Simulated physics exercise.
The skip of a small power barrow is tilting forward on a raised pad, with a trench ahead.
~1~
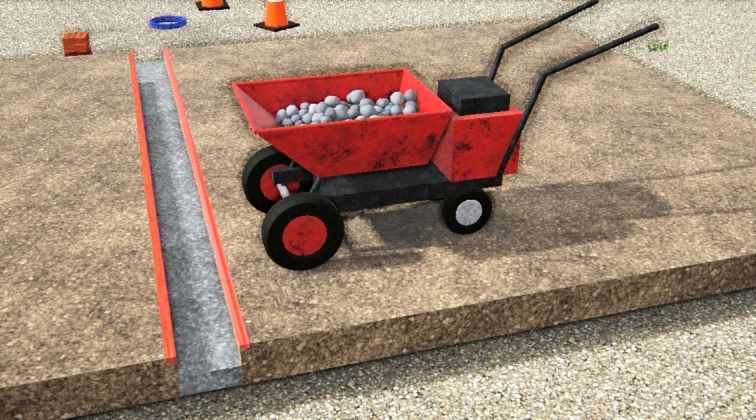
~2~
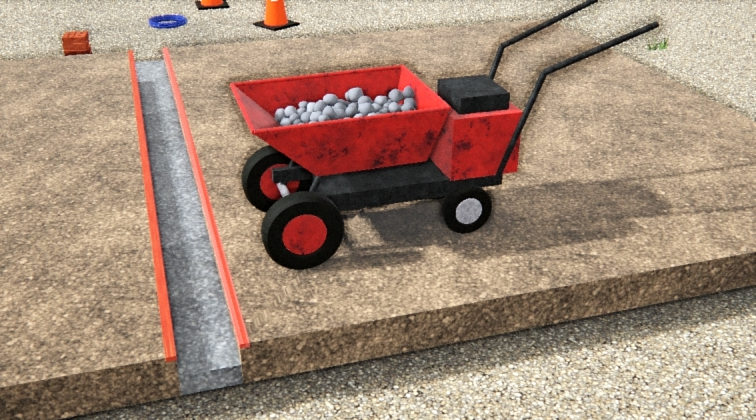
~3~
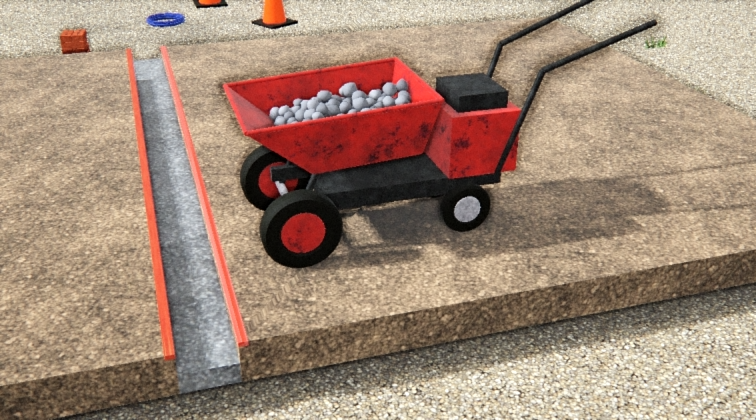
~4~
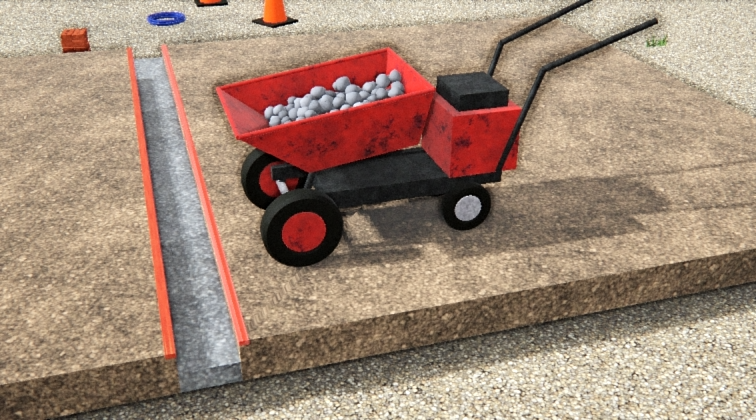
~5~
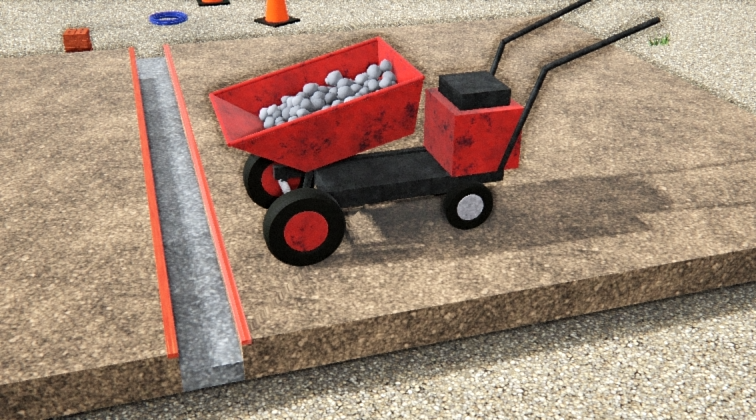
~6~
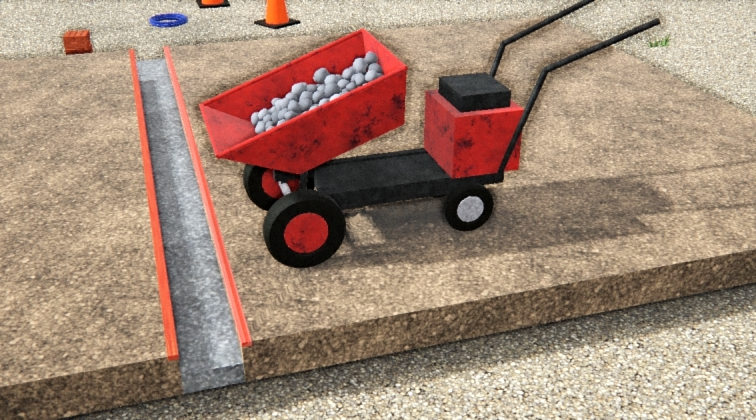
The clip opens on a small red barrow with black handles, its level skip holding round grey cobbles, standing to the right of a narrow, orange-edged trench. The skip then tilts gradually forward to the left, its back end rising and front lip lowering, while the wheels stay put.
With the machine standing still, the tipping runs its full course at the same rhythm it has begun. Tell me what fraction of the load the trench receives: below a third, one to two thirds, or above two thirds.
Seems like the amount in the trench is lower than a third of the load.
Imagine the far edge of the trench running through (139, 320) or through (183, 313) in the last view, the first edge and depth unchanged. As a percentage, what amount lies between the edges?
60 %, 0 %.
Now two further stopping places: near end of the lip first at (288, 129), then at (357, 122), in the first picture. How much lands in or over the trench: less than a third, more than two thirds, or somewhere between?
Spot 1: Between a third and two thirds. Spot 2: Between a third and two thirds.
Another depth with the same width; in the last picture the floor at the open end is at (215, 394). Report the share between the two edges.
Around 20 per cent.
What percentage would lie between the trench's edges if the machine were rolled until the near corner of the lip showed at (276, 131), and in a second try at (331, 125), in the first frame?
Roughly 40 percent the first time, roughly 60 percent the second.
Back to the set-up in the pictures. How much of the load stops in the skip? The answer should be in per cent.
It comes out at some 5 in a hundred.
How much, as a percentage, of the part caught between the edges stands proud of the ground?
Roughly 20 %.
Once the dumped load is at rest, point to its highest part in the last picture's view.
Near (135, 253).
Soon after the last picture, skip tipped steeply; all in the skip.
A little later, skip tipped right over; about a quarter in the skip; a small part in or heaped over the trench; about two thirds beyond it; a stray few falling.
Later still, skip tipped right over; a small part in the skip; a small part in or heaped over the trench; most beyond it.
At rest, skip tipped right over; a small part in the skip; about a quarter in or heaped over the trench; most beyond it.
